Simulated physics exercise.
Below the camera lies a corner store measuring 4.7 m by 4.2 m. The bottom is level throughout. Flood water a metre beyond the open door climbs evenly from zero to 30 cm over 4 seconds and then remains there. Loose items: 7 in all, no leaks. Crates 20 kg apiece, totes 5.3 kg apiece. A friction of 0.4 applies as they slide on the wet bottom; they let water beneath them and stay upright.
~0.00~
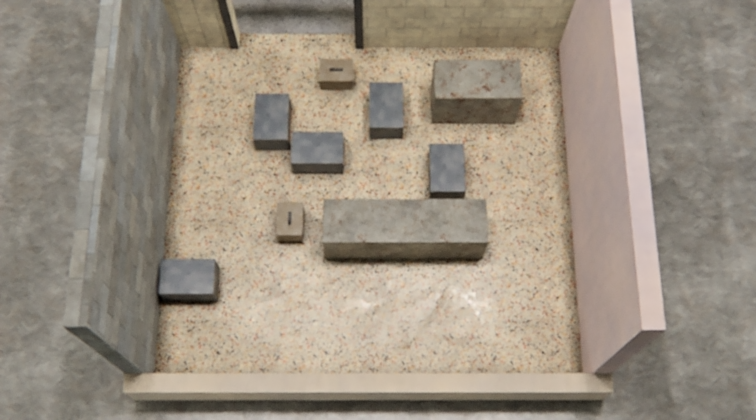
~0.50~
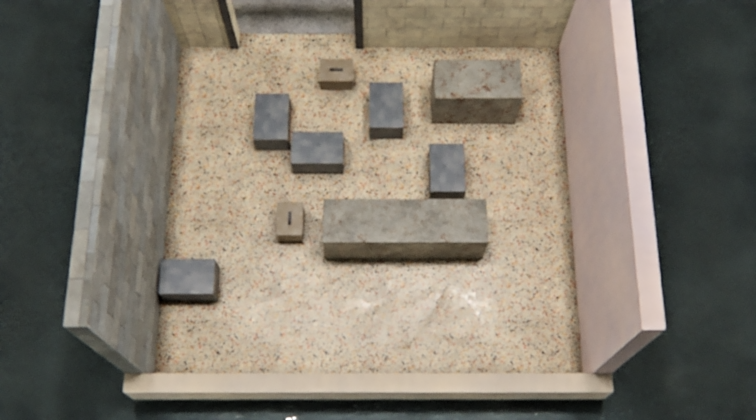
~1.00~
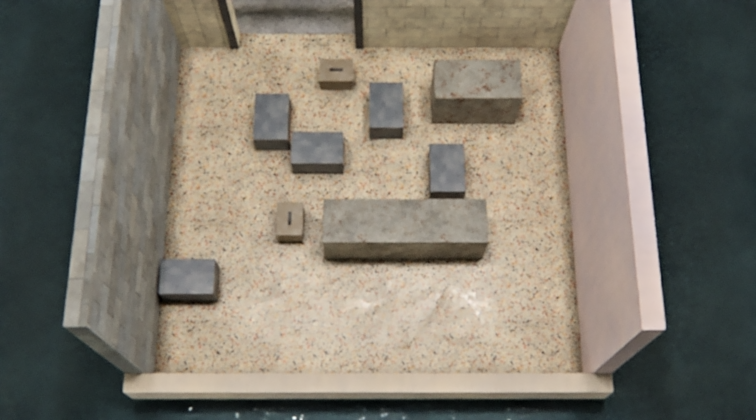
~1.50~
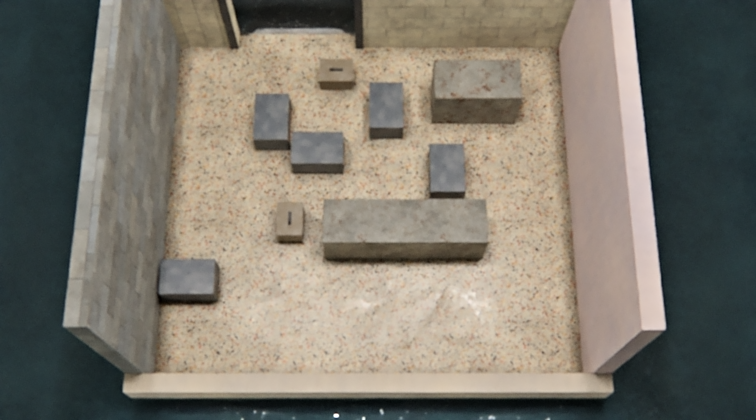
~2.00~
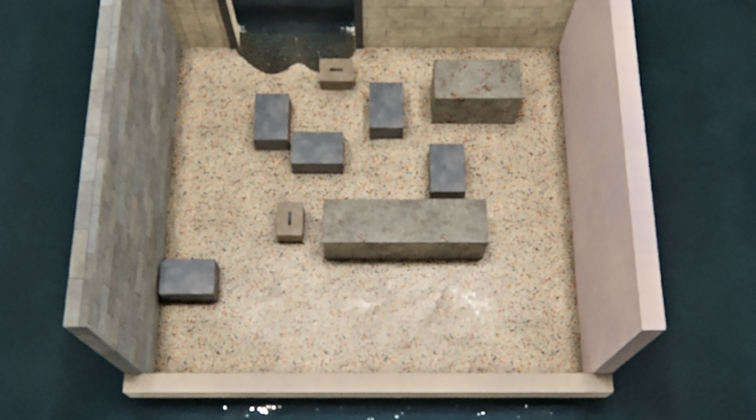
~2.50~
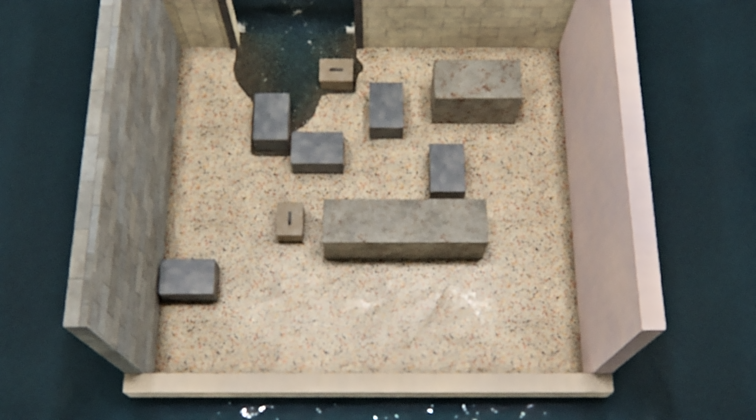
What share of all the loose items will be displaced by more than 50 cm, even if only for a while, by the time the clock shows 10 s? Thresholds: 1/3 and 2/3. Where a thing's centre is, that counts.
2/3 or more.
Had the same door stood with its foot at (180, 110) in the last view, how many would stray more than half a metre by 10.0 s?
That would give 6.
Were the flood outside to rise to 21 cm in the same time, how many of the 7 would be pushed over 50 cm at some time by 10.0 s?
In that case the number is 6.
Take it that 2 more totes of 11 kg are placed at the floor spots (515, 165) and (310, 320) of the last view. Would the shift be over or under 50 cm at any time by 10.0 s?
In that order: Over, past it.
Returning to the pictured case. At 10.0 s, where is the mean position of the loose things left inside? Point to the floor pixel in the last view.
(471, 224).
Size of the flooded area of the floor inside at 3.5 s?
Roughly 3.5 m2.
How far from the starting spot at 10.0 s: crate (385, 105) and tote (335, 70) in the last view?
They've ended up 30 cm and 250 cm away, in that order.
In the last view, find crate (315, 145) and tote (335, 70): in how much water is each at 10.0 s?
Depths: Near 19 cm, then near 14 cm.
After 3.5 s 0 of 7 are over 50 cm from their spots; 0 afloat.
After 4.5 s 3 of 7 are over 50 cm from their spots; 1 afloat.
After 7.0 s 6 of 7 are over 50 cm from their spots; 3 afloat.
After 10.0 s 6 of 7 are over 50 cm from their spots, and 6 have been at some point; 6 afloat.
